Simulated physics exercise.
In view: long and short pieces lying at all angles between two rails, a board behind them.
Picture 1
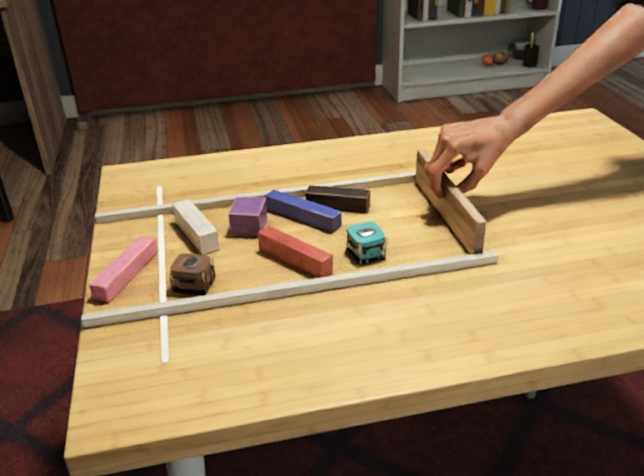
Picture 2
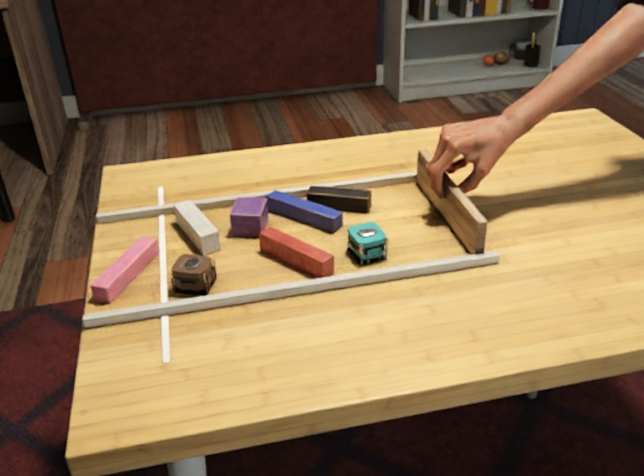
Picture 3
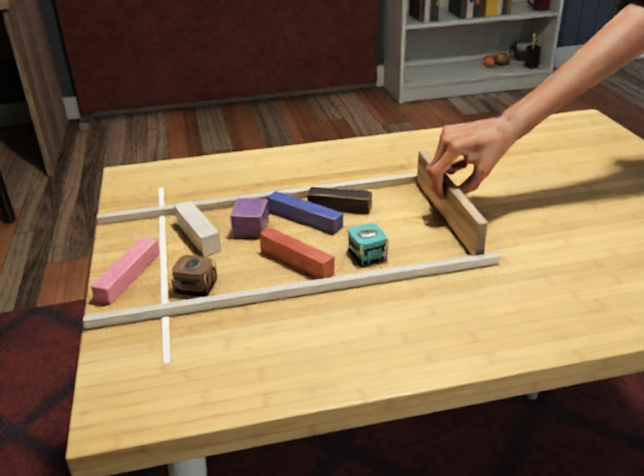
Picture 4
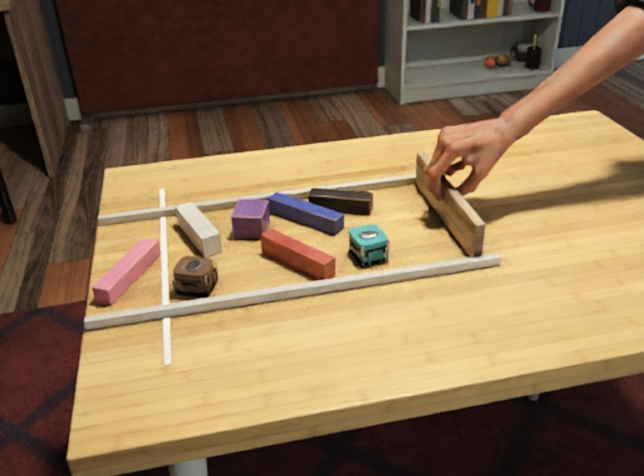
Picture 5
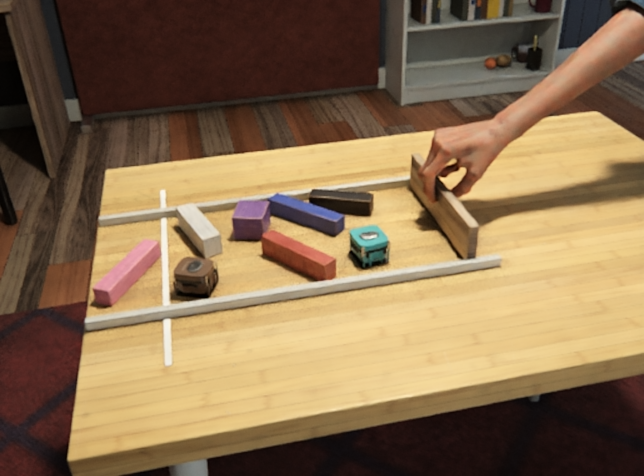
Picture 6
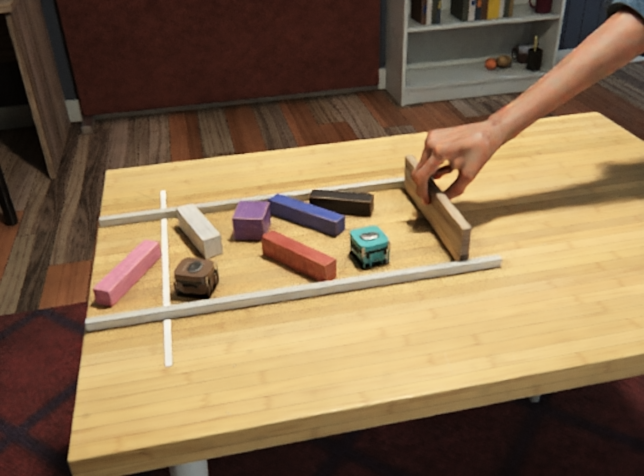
A hand held a wooden board upright behind colored blocks and bars scattered between two pale rails, then slid it slightly left toward them, while the pieces themselves stayed put on the table.
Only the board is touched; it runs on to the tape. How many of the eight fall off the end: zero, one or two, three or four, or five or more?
In the end the number that fall off is one or two.
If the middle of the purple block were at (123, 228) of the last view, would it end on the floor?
It tumbles off.
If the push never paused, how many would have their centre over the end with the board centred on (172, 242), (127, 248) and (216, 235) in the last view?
Past the end: 1, 5 and 0.
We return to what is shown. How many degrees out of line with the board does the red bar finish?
Near 10 degrees.
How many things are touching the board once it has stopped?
In contact: 2.
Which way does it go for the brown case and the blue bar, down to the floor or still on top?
The brown case survives, the blue bar is kept.
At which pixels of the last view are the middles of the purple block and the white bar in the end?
About (102, 251), and the other about (98, 236).
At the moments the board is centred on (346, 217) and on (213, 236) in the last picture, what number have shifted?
By then 3, and 8.
Early on, none off yet; pink bar at rest near (129, 271); brown case at rest near (196, 278); white bar at rest near (199, 230).
A while later, none off yet; pink bar at rest near (129, 271); brown case at rest near (196, 278); white bar moving near (190, 232).
Further along, none off yet; pink bar travelled a little near (96, 272); brown case travelled about its own width near (141, 290); white bar travelled about its own width near (132, 233).
Finally, the number that fall off is one or two; lost, pink bar.
